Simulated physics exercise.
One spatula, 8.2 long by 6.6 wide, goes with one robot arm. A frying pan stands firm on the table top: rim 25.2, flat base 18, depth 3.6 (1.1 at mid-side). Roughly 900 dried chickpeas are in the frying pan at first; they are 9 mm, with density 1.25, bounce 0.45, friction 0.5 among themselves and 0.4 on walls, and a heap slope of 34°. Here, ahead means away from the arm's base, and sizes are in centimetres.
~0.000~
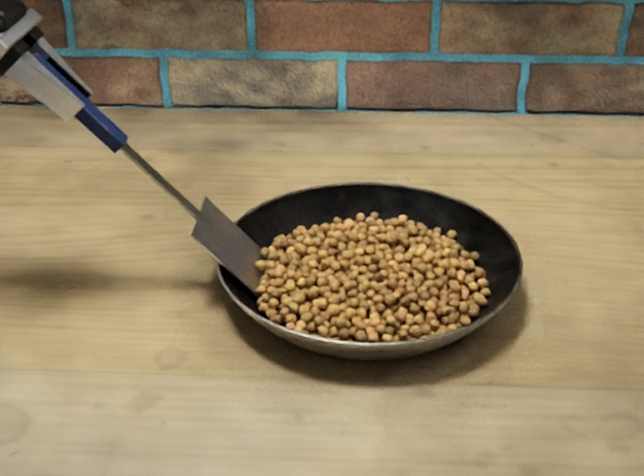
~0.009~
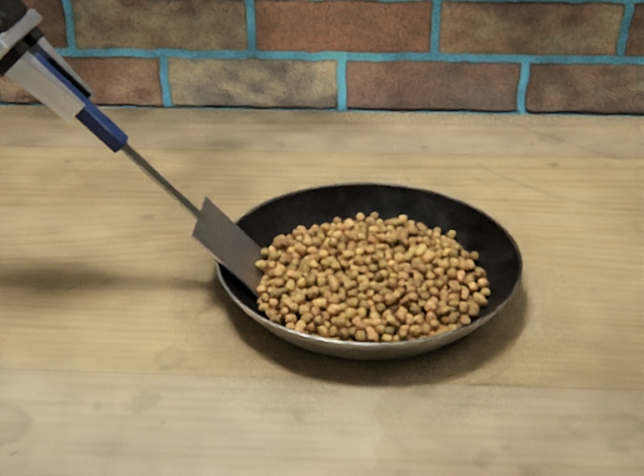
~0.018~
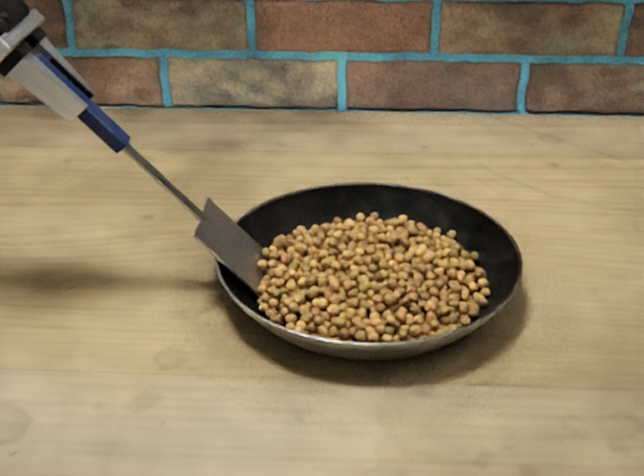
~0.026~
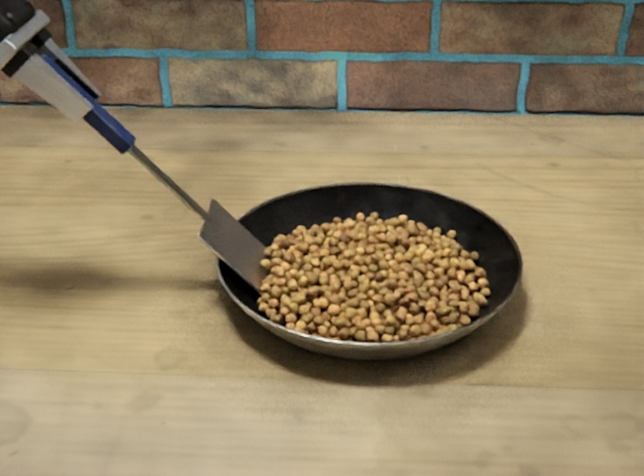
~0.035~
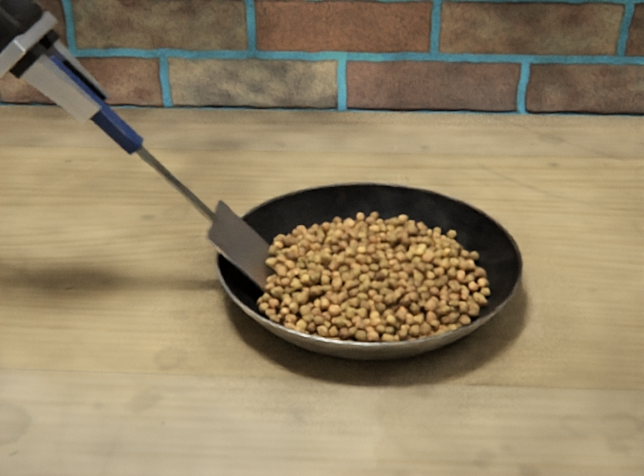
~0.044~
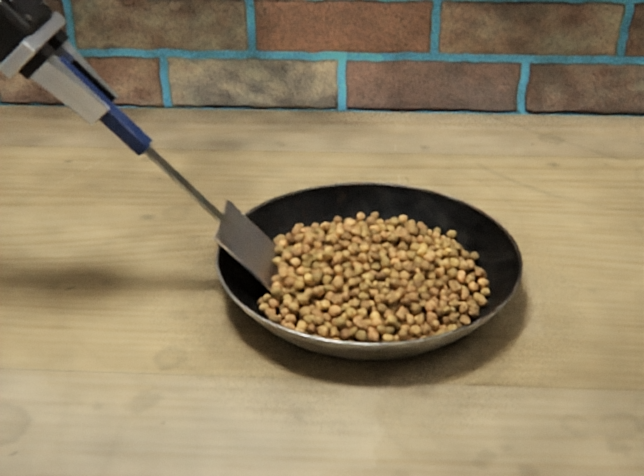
A robot arm at the upper left, dark and silver with a blue section, slides its flat metal spatula slightly to the right inside the pan's left rim, against the edge of the heap, which barely changes. The black frying pan holds a mound of tan-brown chickpeas. It sits on a pale wooden table before a brown brick wall with turquoise joints, seen from slightly above by a still camera.
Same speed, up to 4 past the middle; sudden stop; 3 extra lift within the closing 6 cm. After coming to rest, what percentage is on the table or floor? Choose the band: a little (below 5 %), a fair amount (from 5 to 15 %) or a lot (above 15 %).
It is a little, below 5 %.
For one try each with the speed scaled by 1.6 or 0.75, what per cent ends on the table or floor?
The two tries give about 10 and 0 in a hundred.
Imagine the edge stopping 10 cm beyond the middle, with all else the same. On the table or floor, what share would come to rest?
In that case about 20 percent ends on the table or floor.
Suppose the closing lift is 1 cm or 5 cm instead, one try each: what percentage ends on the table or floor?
Result, in order: Approx. 0 % and 5 %.
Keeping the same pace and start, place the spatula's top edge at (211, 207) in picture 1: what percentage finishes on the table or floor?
I'd estimate around 0 per cent.
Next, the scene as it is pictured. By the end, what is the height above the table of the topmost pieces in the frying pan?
It reaches about 4.5 cm.
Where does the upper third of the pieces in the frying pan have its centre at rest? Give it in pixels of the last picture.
The middle lies somewhere around (447, 268).
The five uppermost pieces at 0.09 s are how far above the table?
Height: Approx. 5 cm.
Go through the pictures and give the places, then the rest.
In the first picture, the spatula top edge at (198, 216), sloping 48°; upper third of the load around (364, 268), from x 260 to 485, top at y 215; 900 in the frying pan.
In the second picture, the spatula top edge at (199, 216), sloping 48°; upper third of the load around (364, 268), from x 260 to 485, top at y 215.
In the third picture, the spatula top edge at (201, 216), sloping 48°; upper third of the load around (363, 267), from x 260 to 485, top at y 215.
In the fourth picture, the spatula top edge at (206, 217), sloping 48°; upper third of the load around (362, 268), from x 265 to 485, top at y 215.
In the fifth picture, the spatula top edge at (213, 218), sloping 48°; upper third of the load around (361, 267), from x 265 to 485, top at y 215.
In the sixth picture, the spatula top edge at (221, 219), sloping 48°; upper third of the load around (357, 266), from x 265 to 485, top at y 215; 900 in the frying pan.
After 0.09 s, sloping 48°, highest piece 5 above the table; 900 in the frying pan.
After 0.14 s, sloping 48°, highest piece 6 above the table; 900 in the frying pan.
After 0.36 s, sloping 48°, highest piece 4 above the table; 883 in the frying pan, 15 on the table or floor, 2 on the blade or in flight.
After 1.41 s, sloping 48°, highest piece 4 above the table; 882 in the frying pan, 18 on the table or floor.
In the end, 882 in the frying pan, 18 on the table or floor. That is 2 % on the table or floor.
